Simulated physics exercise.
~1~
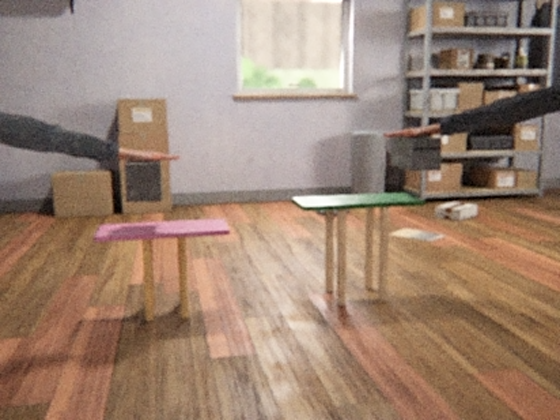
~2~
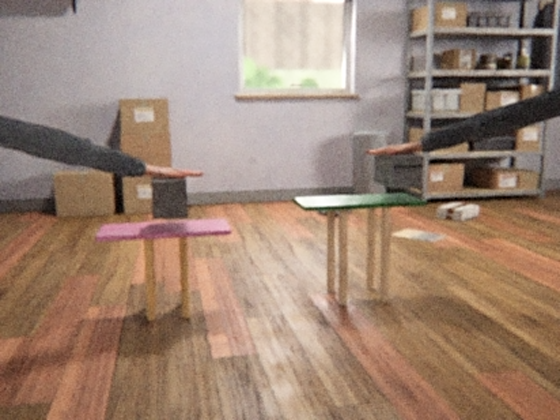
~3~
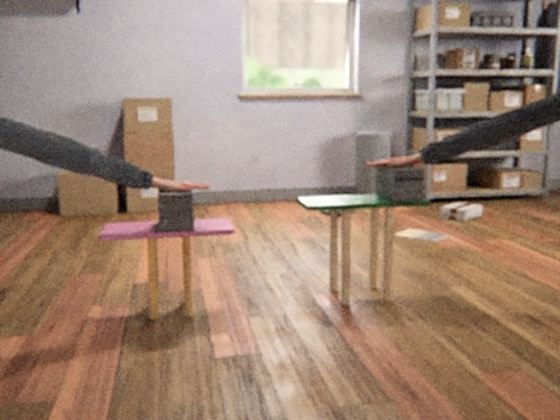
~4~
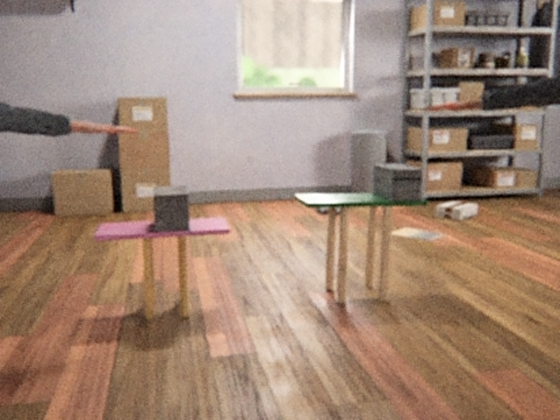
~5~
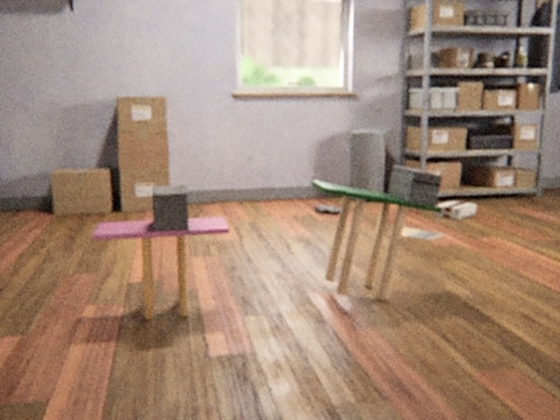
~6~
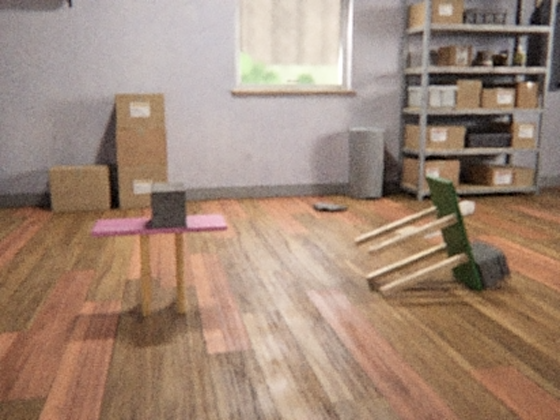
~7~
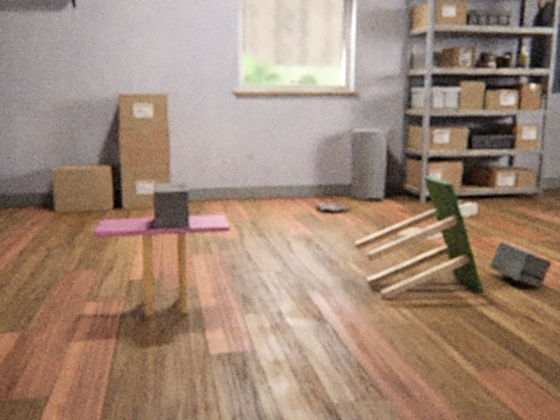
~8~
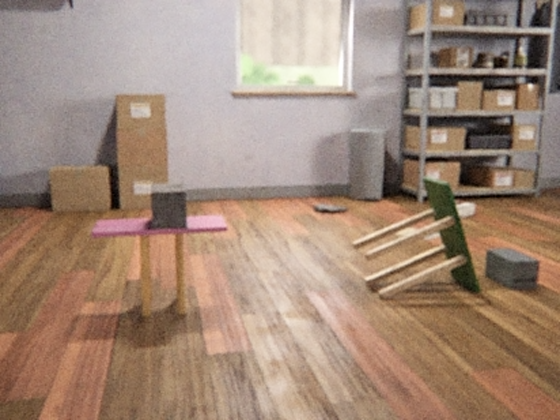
In the video, two hands set dark gray blocks on a pink small table and on the right end of a green trestle, then withdraw. The trestle tips over to the right and its block tumbles onto the floor, while the pink table stays upright with its block on top.
